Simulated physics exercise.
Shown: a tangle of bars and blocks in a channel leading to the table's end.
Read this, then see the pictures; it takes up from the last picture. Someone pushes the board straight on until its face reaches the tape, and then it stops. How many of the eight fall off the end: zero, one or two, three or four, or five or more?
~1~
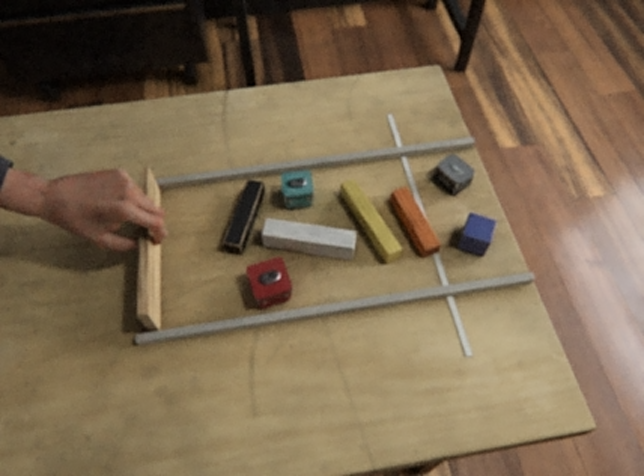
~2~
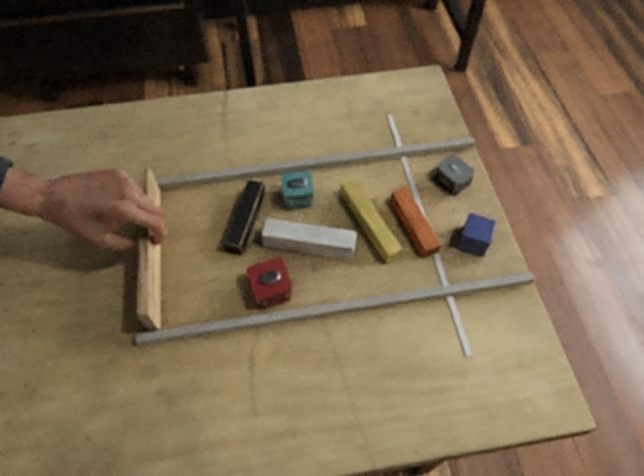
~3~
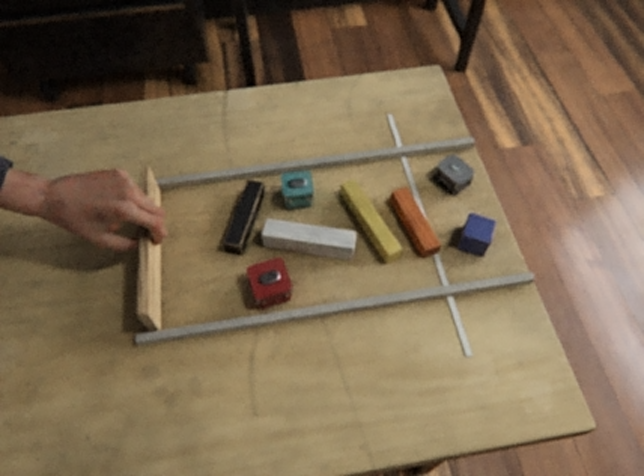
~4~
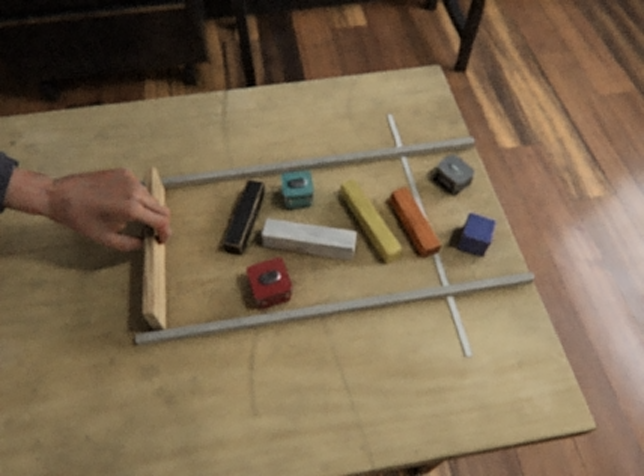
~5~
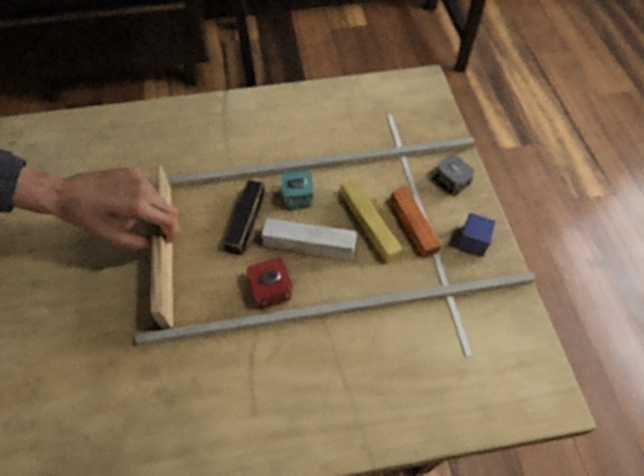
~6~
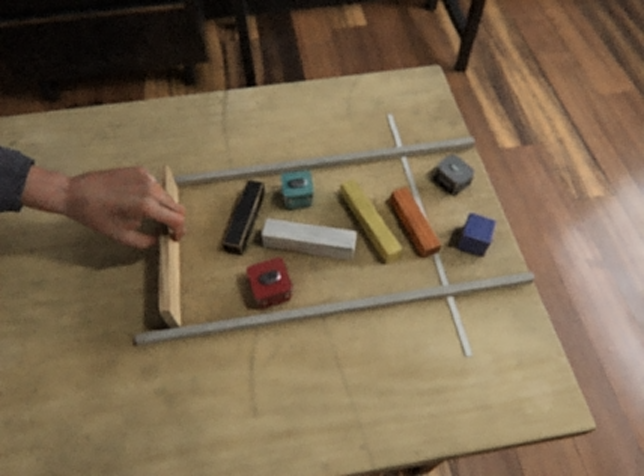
The count of pieces that drop is one or two, then.
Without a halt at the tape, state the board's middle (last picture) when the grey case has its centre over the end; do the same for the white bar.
The middle is at (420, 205) when it's the grey case, and at (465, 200) when it's the white bar.
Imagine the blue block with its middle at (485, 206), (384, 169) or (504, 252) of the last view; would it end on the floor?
The blue block tumbles off; survives; is kept.
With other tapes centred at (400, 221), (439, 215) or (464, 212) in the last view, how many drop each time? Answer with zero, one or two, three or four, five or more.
Per place, in order: None at all; three or four; 3 or 4.
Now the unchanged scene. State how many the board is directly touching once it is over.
In contact: 2.
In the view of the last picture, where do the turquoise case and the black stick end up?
Reading them off: First (442, 167); then (425, 190).
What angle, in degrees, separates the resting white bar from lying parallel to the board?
About 15 degrees.
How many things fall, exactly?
The answer is exactly 2.
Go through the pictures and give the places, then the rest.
The first frame shows grey case (454, 175); blue block (477, 234); orange stick (415, 221); board (150, 245); tape (423, 217).
The second frame shows blue block (477, 235); turquoise case (298, 190).
The third frame shows orange stick (415, 221); black stick (245, 216).
The fourth frame shows grey case (454, 175); white bar (309, 240).
The fifth frame shows blue block (477, 235); board (162, 244).
The sixth frame shows grey case (454, 175); blue block (477, 235); orange stick (415, 221); board (169, 243); tape (423, 217).
Soon after, none off yet; grey case at rest near (454, 175); blue block at rest near (477, 235); orange stick at rest near (415, 221).
At rest, the number that fall off is one or two; fallen, blue block and grey case.
